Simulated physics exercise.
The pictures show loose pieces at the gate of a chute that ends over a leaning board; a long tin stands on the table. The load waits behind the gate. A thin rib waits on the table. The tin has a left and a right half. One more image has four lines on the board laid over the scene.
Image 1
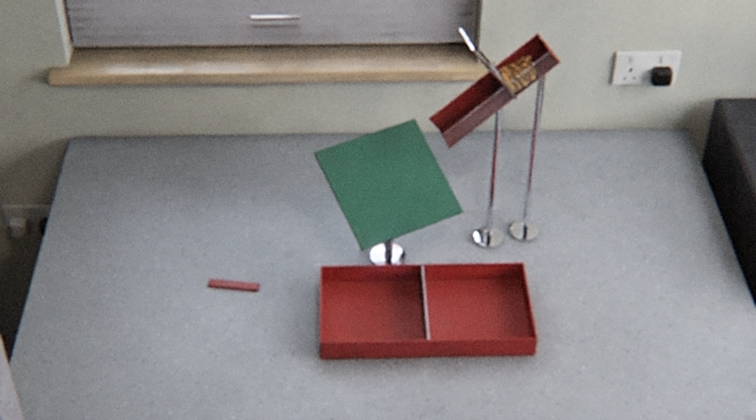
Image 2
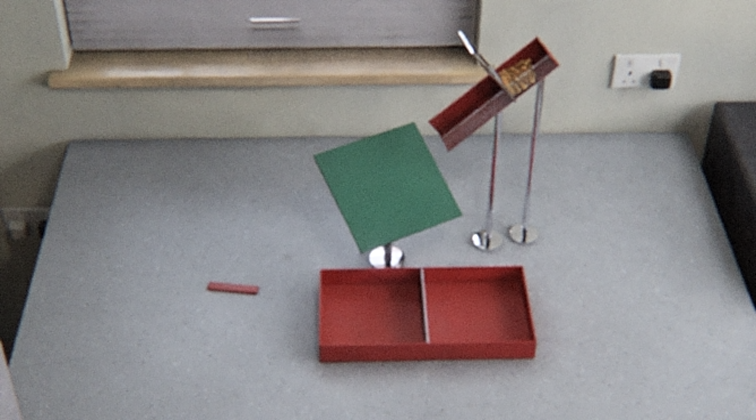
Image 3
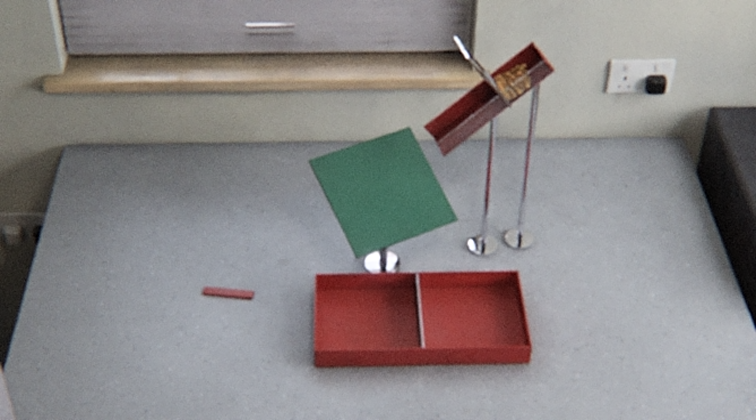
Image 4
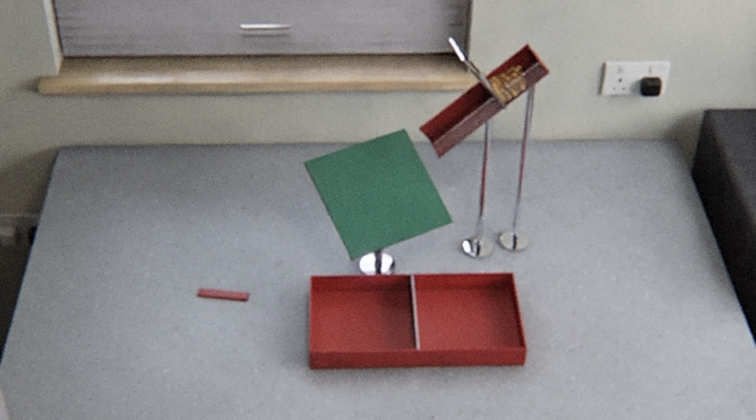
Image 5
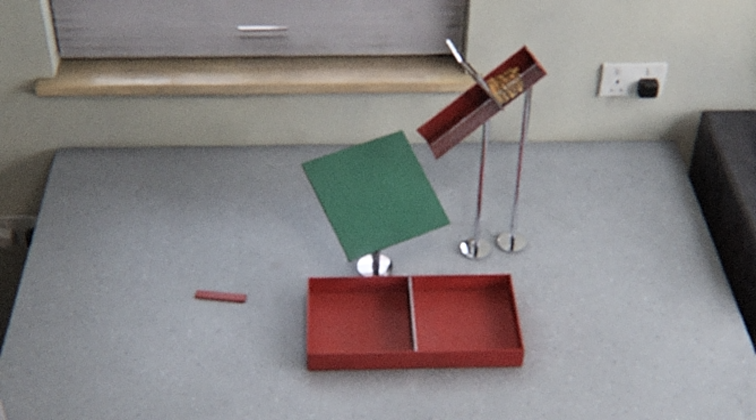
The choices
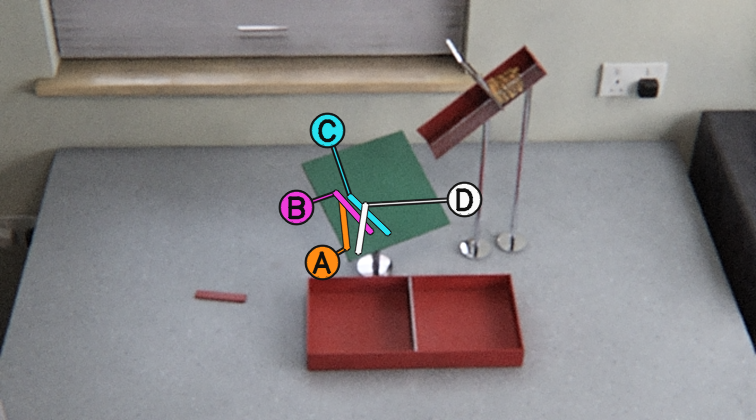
The video shows small brown pieces behind the gate of a raised red chute, beside a tilted green board and a divided red tin on a grey table; the view shifts slightly while the objects stay still.
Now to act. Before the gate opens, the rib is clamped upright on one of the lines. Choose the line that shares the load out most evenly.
B.
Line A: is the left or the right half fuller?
More lands on the left.
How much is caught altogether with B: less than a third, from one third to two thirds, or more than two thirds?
Line B gives more than two thirds.
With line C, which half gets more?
More lands on the right.
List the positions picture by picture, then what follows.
The first frame shows load behind the gate at (515, 73), round wooden beads; lip of the chute at (444, 139), sloping fairly steeply.
The second frame shows middle of the board at (389, 185), tilted fairly steeply; middle of its low edge at (413, 234); of its high edge at (365, 138).
The third frame shows front corners of the tin at (315, 350) and (531, 346); front end of its middle wall at (424, 348); gate still shut at (491, 81).
The fourth frame shows middle of the load at (505, 83); lip at (434, 149).
The fifth frame shows middle of the load at (502, 85); lip at (431, 150).
On the marked copy, line A from (341, 199) to (346, 247); line B from (335, 193) to (370, 231); line C from (350, 196) to (387, 232); line D from (365, 204) to (358, 251).
For line A, of what is caught, most in the left half, a small part in the right.
For line B, of what is caught, about half in the left half, about half in the right.
For line C, of what is caught, a small part in the left half, most in the right.
For line D, of what is caught, most in the left half, about a quarter in the right.
